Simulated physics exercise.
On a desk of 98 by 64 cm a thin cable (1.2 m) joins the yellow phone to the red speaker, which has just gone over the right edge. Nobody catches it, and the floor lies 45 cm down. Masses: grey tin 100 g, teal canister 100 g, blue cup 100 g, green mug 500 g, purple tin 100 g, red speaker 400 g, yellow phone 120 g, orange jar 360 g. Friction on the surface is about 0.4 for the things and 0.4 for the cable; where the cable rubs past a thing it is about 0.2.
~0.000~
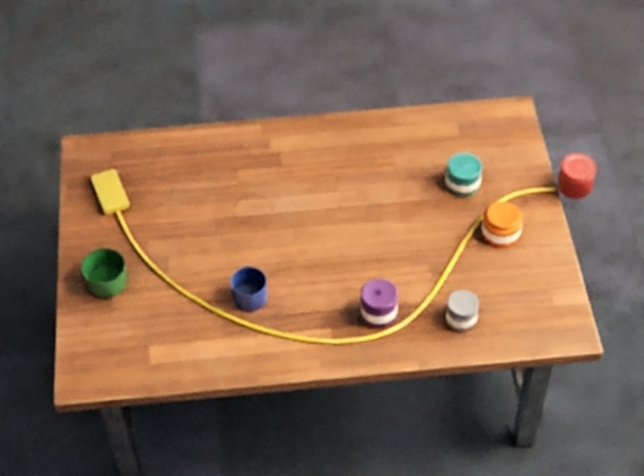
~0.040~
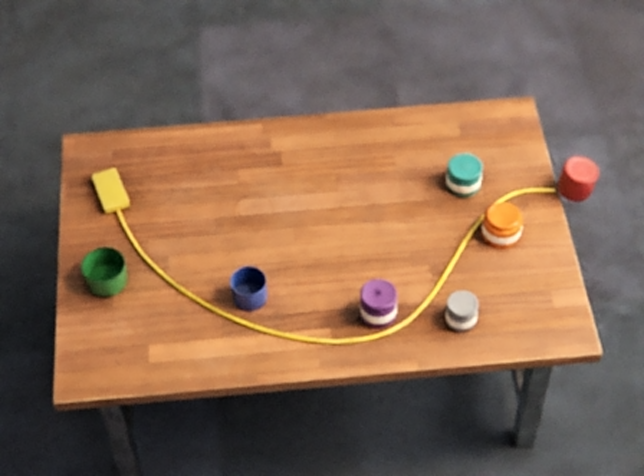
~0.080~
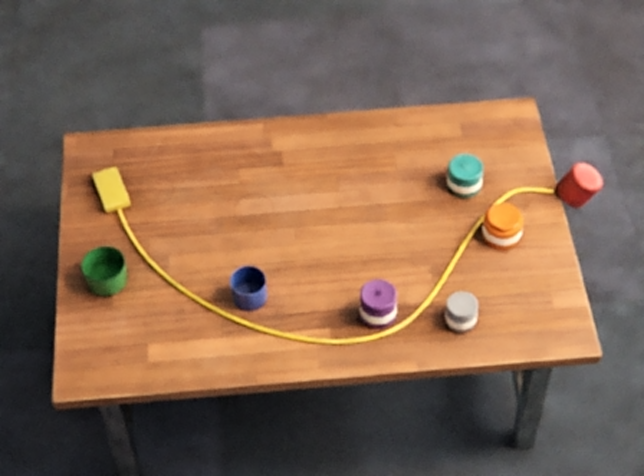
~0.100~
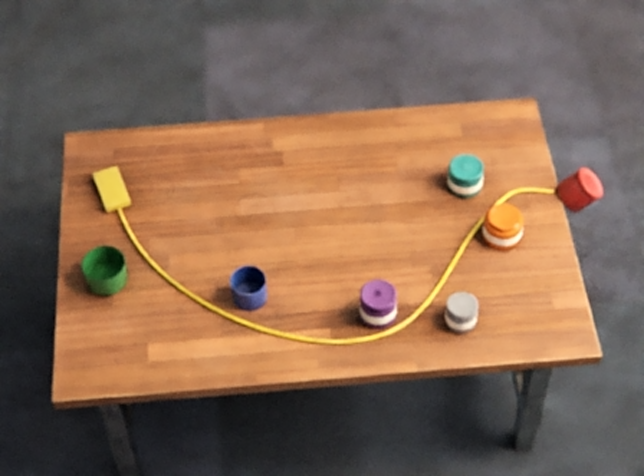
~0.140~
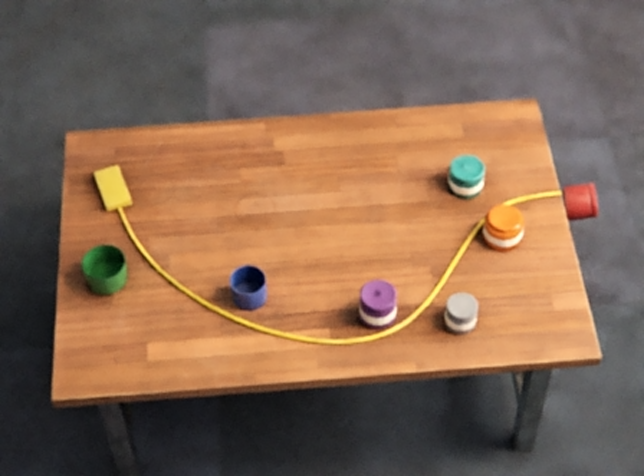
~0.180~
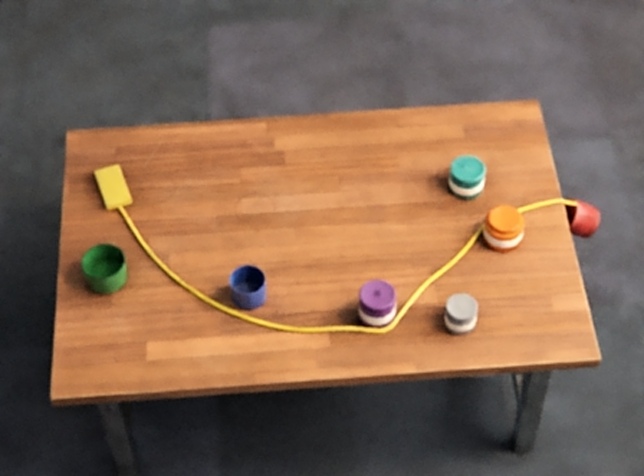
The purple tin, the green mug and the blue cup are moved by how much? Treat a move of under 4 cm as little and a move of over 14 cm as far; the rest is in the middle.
In order: The purple tin goes far; the green mug moves little; the blue cup goes far.
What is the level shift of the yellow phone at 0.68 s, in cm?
Roughly 22 cm from where it started.
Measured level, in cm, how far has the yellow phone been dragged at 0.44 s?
Level displacement at that time: Approx. 12 cm.
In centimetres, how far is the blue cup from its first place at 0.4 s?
About 12 cm.
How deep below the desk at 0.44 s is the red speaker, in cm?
Measured: Near 40 cm.
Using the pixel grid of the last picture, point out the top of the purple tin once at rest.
Top at rest: About (350, 185).
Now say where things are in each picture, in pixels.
Purple tin (379, 293); green mug (103, 266); blue cup (249, 281); cable runs through (444, 277) (349, 341) (232, 318) (145, 257), in the first picture.
Red speaker (580, 169); cable runs through (348, 341) (145, 256), in the second picture.
Red speaker (579, 185); cable runs through (348, 341) (145, 256), in the third picture.
Red speaker (580, 190); cable runs through (348, 341) (145, 255), in the fourth picture.
Red speaker (580, 202); cable runs through (347, 342) (145, 254), in the fifth picture.
Purple tin (378, 294); green mug (103, 261); blue cup (248, 279); cable runs through (446, 268) (354, 329) (150, 252), in the sixth picture.
At 0.4 s, the cable's tail end at (177, 233); purple tin 20 cm off its start, blue cup 12 cm off its start, yellow phone 12 cm off its start.
At 0.7 s, the cable's tail end at (217, 252); purple tin 26 cm off its start, blue cup 23 cm off its start, yellow phone 22 cm off its start.
At 0.9 s, the cable's tail end at (217, 252); purple tin 26 cm off its start at (350, 185), blue cup 23 cm off its start at (304, 193), yellow phone 22 cm off its start at (193, 238).
At 1.2 s, the cable's tail end at (217, 252); purple tin 26 cm off its start, blue cup 23 cm off its start, yellow phone 22 cm off its start.
At 2.4 s, the cable's tail end at (217, 252); purple tin 26 cm off its start at (350, 185), blue cup 23 cm off its start at (304, 193), green mug 0 cm off its start at (103, 261), yellow phone 22 cm off its start at (193, 238).
